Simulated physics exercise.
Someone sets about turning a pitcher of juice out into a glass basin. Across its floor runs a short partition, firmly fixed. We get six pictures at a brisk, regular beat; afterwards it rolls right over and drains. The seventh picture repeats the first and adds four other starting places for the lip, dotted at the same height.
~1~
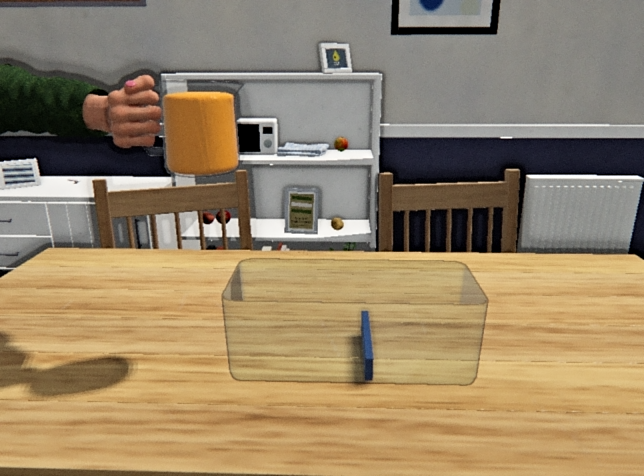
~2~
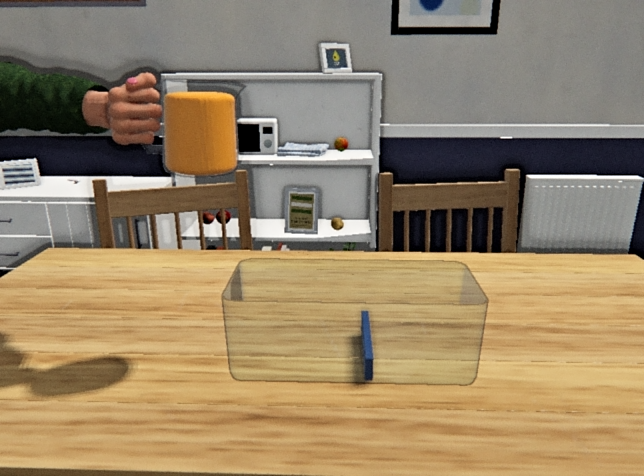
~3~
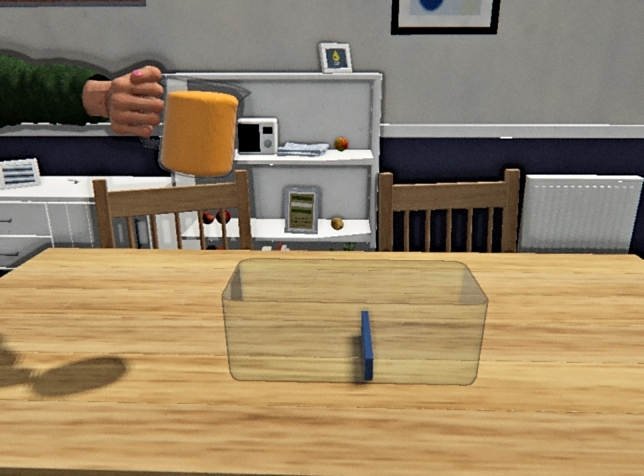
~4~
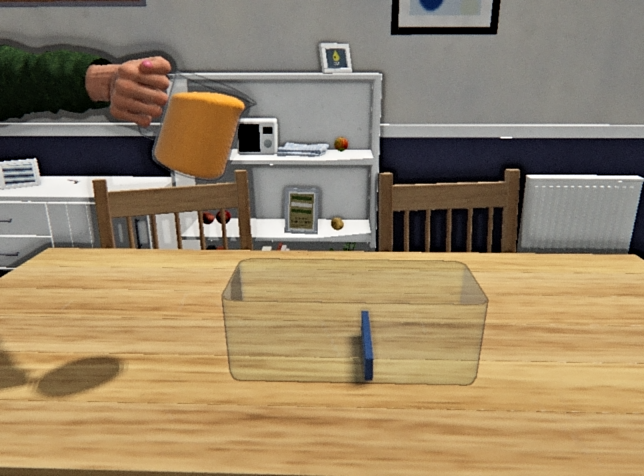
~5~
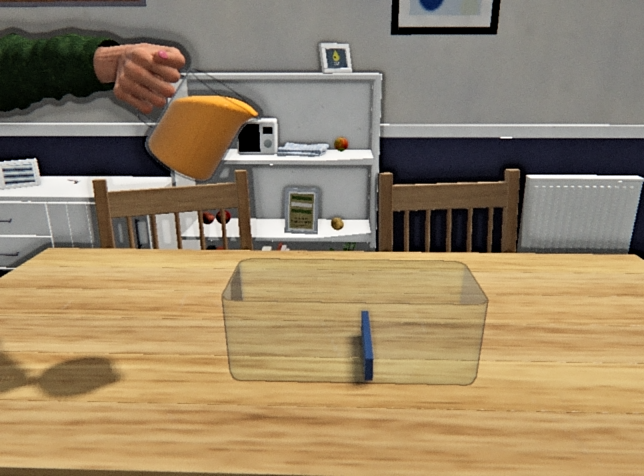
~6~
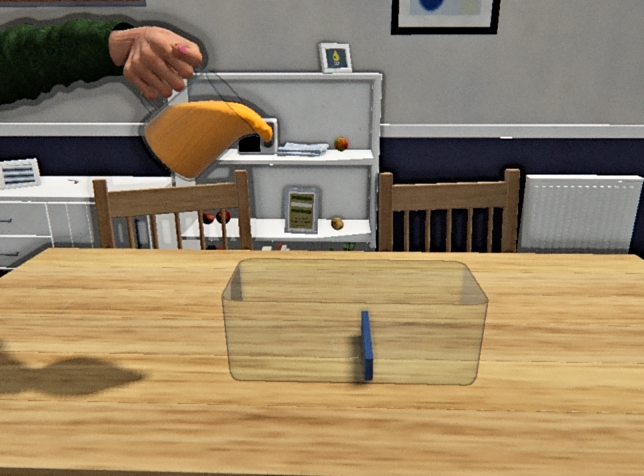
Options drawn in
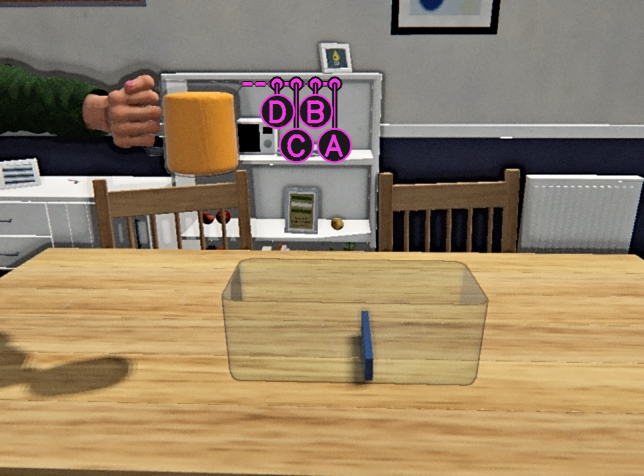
We see a hand at the left holding a pitcher of orange juice above a wooden table with a clear basin containing a short blue partition; the hand tilts the pitcher steadily rightward until juice begins passing over its lip.
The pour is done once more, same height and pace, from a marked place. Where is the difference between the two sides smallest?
Use place C.
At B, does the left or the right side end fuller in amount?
The right side.
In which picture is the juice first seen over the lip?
Picture 6.
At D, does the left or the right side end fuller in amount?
The left one.
On the marked copy, A at (334, 83); B at (315, 83); C at (296, 83); D at (277, 83).
With A, about 11 % ends left of the wall and 86 % right of it; 4 % is lost outside.
With B, about 15 % ends left of the wall and 82 % right of it; 3 % is lost outside.
With C, about 46 % ends left of the wall and 52 % right of it.
With D, about 81 % ends left of the wall and 10 % right of it; 9 % is lost outside.
